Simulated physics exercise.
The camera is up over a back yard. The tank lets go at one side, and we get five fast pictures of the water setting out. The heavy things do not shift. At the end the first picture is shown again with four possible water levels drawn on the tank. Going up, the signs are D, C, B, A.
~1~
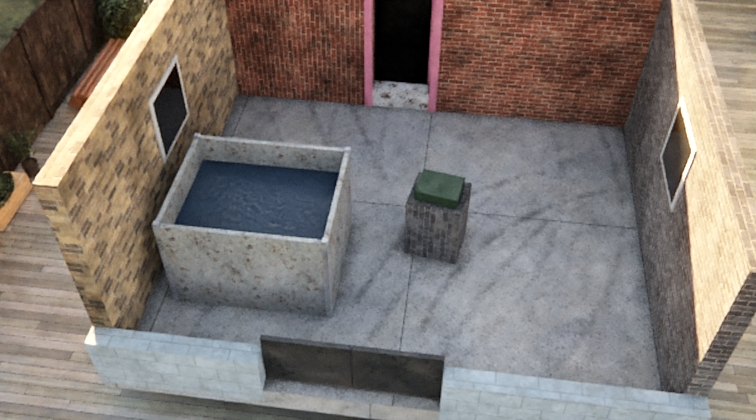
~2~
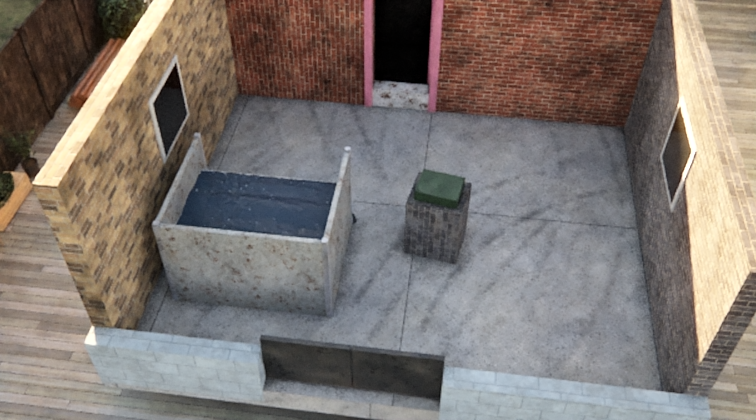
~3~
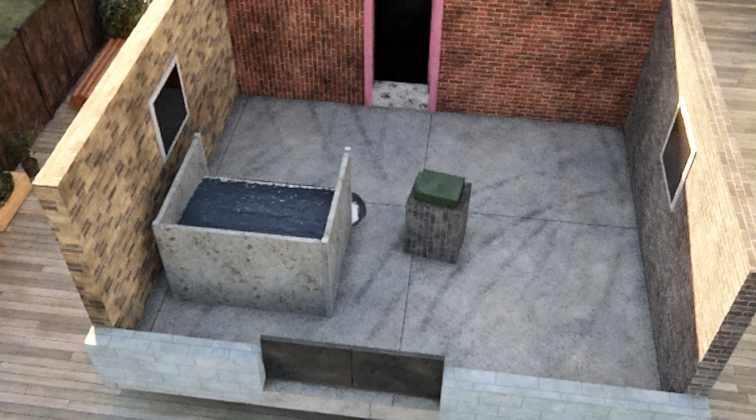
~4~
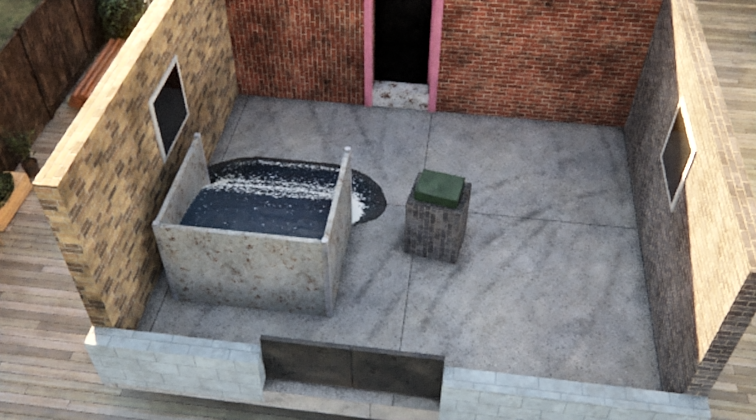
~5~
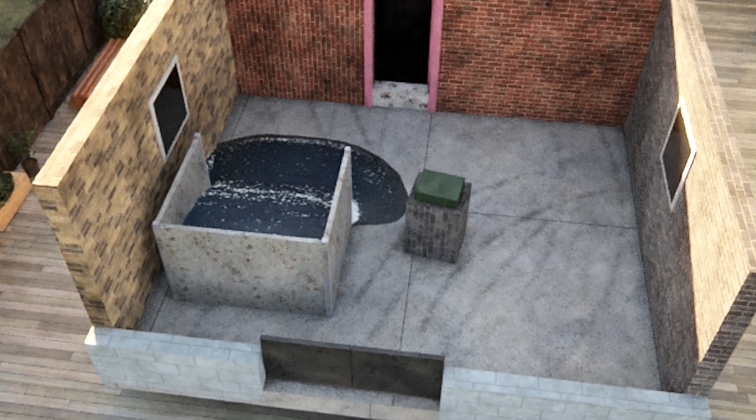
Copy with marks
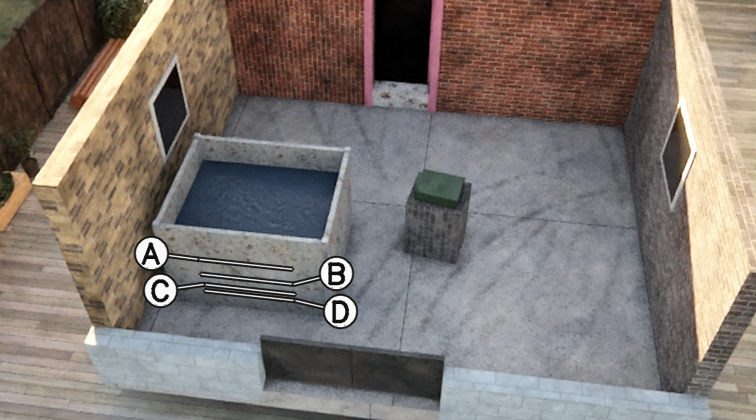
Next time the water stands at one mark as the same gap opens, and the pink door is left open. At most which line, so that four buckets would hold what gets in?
Mark A just does it.
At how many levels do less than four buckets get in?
All of the four.
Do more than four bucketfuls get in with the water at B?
No, that is safe.
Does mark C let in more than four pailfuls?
No.
On the marked copy, A at (244, 264); B at (247, 279); C at (249, 289); D at (250, 295); from the bottom up D, C, B, A.
Choosing A, a splash gets over, under a bucket.
Choosing B, nothing gets over.
Choosing C, nothing gets over.
Choosing D, nothing gets over.
